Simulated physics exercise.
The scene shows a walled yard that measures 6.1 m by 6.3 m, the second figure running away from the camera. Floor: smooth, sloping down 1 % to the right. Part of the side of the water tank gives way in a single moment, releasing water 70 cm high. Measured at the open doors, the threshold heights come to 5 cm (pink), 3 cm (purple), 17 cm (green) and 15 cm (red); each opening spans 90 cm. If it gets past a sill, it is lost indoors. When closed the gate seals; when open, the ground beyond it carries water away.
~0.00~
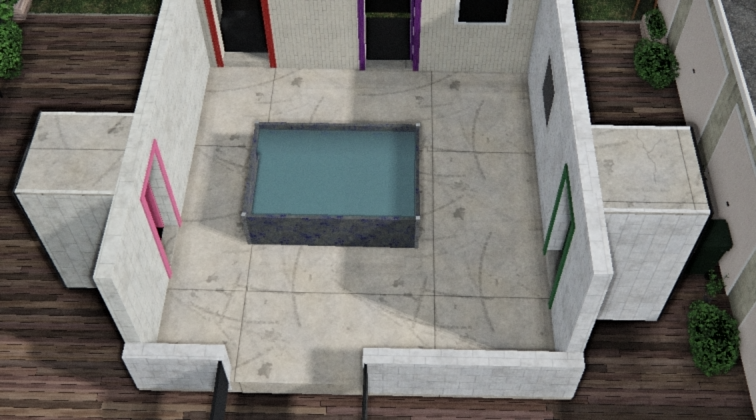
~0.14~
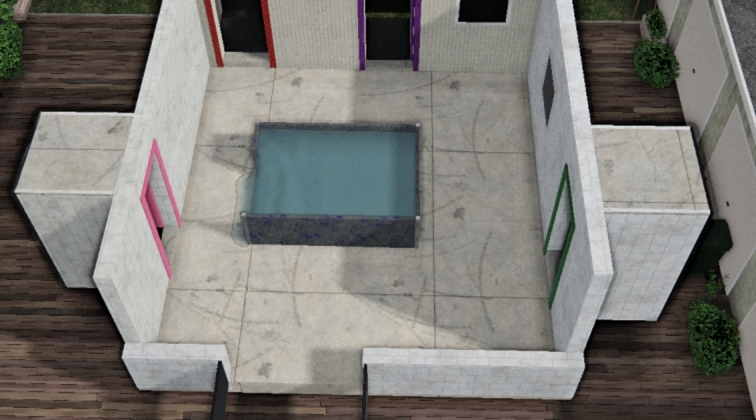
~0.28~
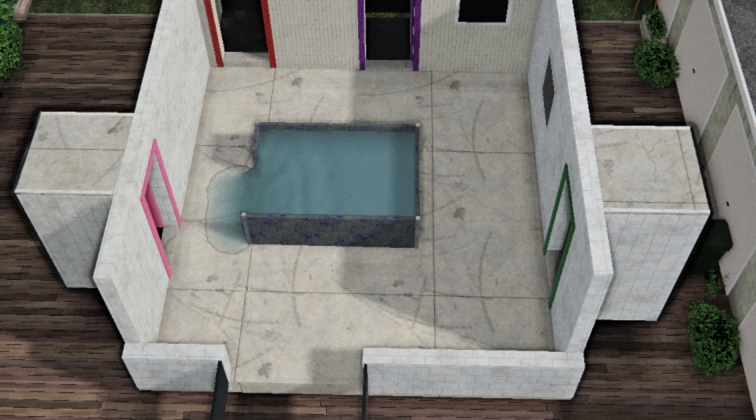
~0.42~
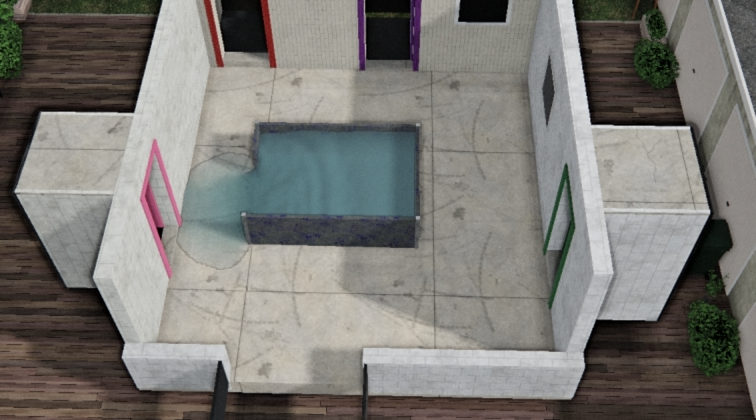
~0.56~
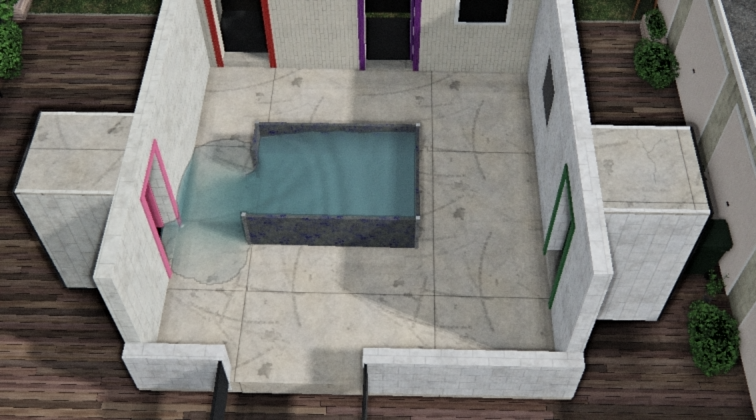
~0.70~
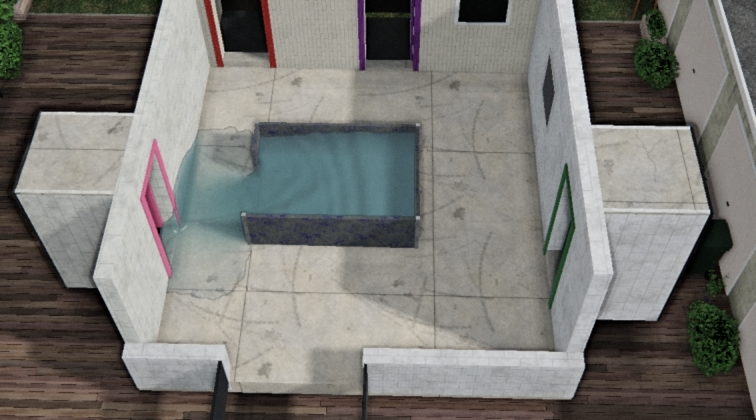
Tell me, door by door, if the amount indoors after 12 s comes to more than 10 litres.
At the end, at the pink door the amount will climb above the limit, at the purple door the amount will climb above the limit, at the green door the amount will stay short of the limit, at the red door the amount will climb above the limit.
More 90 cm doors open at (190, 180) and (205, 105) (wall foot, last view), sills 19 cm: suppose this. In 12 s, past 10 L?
Door 1: Limit broken; door 2: Limit not reached.
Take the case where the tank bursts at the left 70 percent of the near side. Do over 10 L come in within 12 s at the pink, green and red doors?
Then pink would come out on the high side, green on the low side and red on the low side.
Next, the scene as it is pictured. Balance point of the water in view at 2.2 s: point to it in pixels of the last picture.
Around (285, 199).
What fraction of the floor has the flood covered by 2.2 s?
Close to 30 in a hundred parts are wet.
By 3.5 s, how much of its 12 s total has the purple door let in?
Share: ~ 0 %.
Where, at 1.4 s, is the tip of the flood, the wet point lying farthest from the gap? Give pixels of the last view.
I'd put it near pixel (211, 67) of the last picture.
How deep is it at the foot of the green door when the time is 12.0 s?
Roughly 11.5 centimetres.
After 1.4 s water covers 15 % of the floor and is deepest (48 cm) near (183, 210); pink door 30 cm at the sill, 123 L in, purple door not reached, green door not reached, red door not reached.
After 2.2 s water covers 30 % of the floor and is deepest (44 cm) near (194, 211); pink door 29 cm at the sill, 293 L in, purple door not reached, green door not reached, red door 25 cm at the sill, 9 L in.
After 3.5 s water covers 50 % of the floor and is deepest (32 cm) near (153, 365); pink door 20 cm at the sill, 481 L in, purple door 6 cm at the sill, 0 L in, green door not reached, red door 24 cm at the sill, 64 L in.
After 7.0 s water covers 90 % of the floor and is deepest (16 cm) near (153, 365); pink door 12 cm at the sill, 649 L in, purple door 4 cm at the sill, 14 L in, green door 9 cm at the sill, 0 L in, red door 12 cm at the sill, 91 L in.
After 12.0 s water covers 95 % of the floor and is deepest (12 cm) near (520, 81); pink door 6 cm at the sill, 691 L in, purple door 3 cm at the sill, 18 L in, green door 12 cm at the sill, 0 L in, red door 6 cm at the sill, 91 L in.
